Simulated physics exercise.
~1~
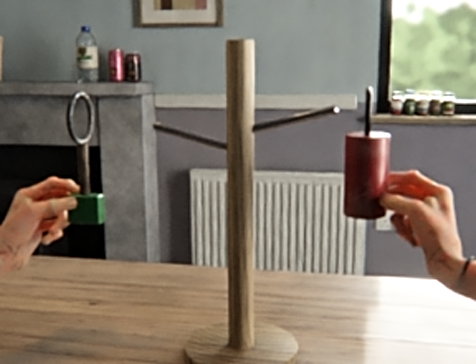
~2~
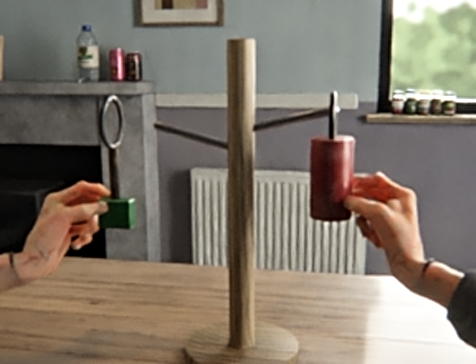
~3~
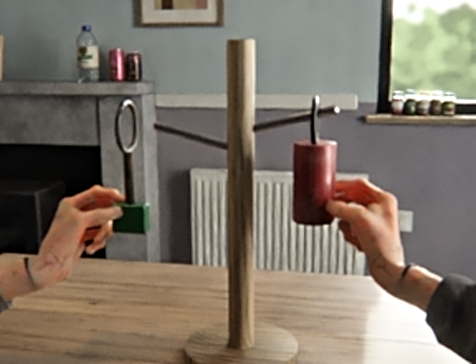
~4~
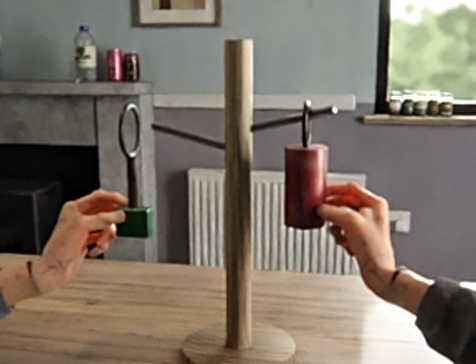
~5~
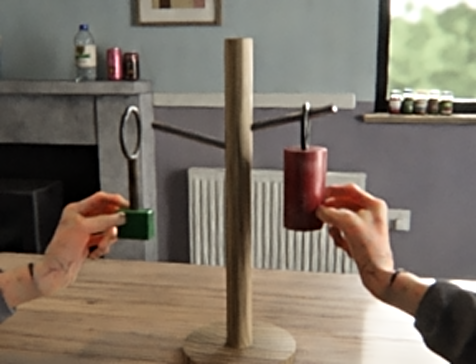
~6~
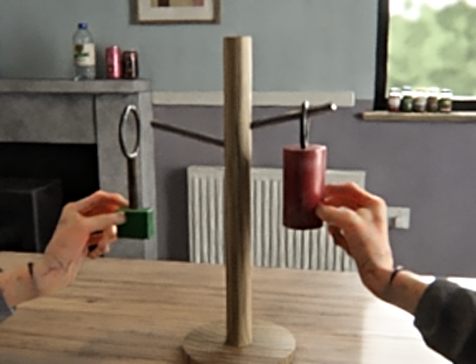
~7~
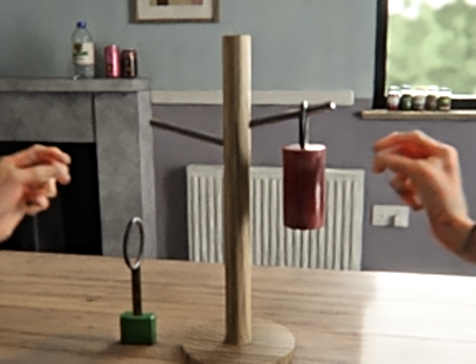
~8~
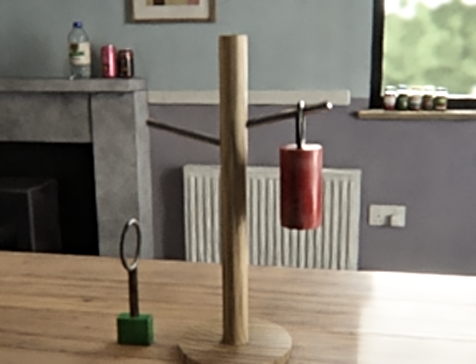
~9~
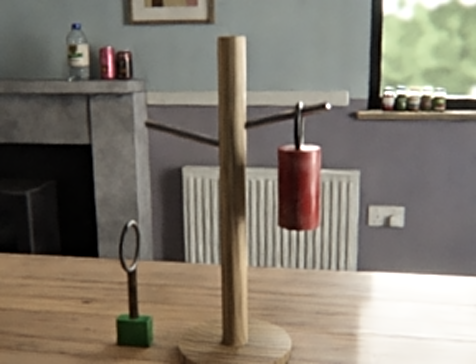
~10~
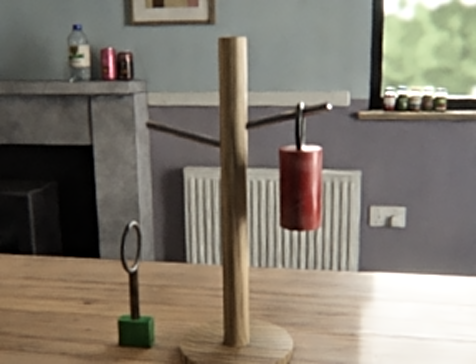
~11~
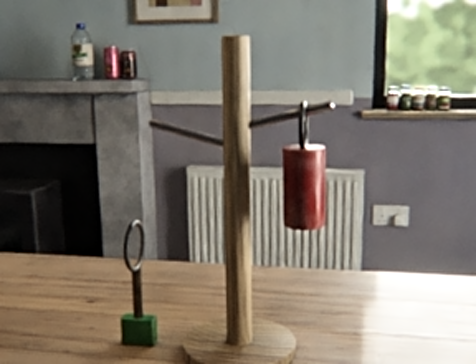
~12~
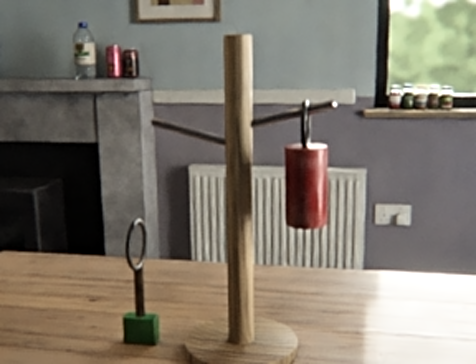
At the start, two hands hold objects on either side of a wooden stand with two metal pegs, a green block topped by a tall ring on the left and a red cylinder with a hook on the right. The hands bring both objects inward toward the stand. The red one comes to hang from the right peg, while the green one is held beside the left peg's tip. Both hands then let go and draw away. The green object drops upright onto the table, and the red one stays hanging, both still at the end.
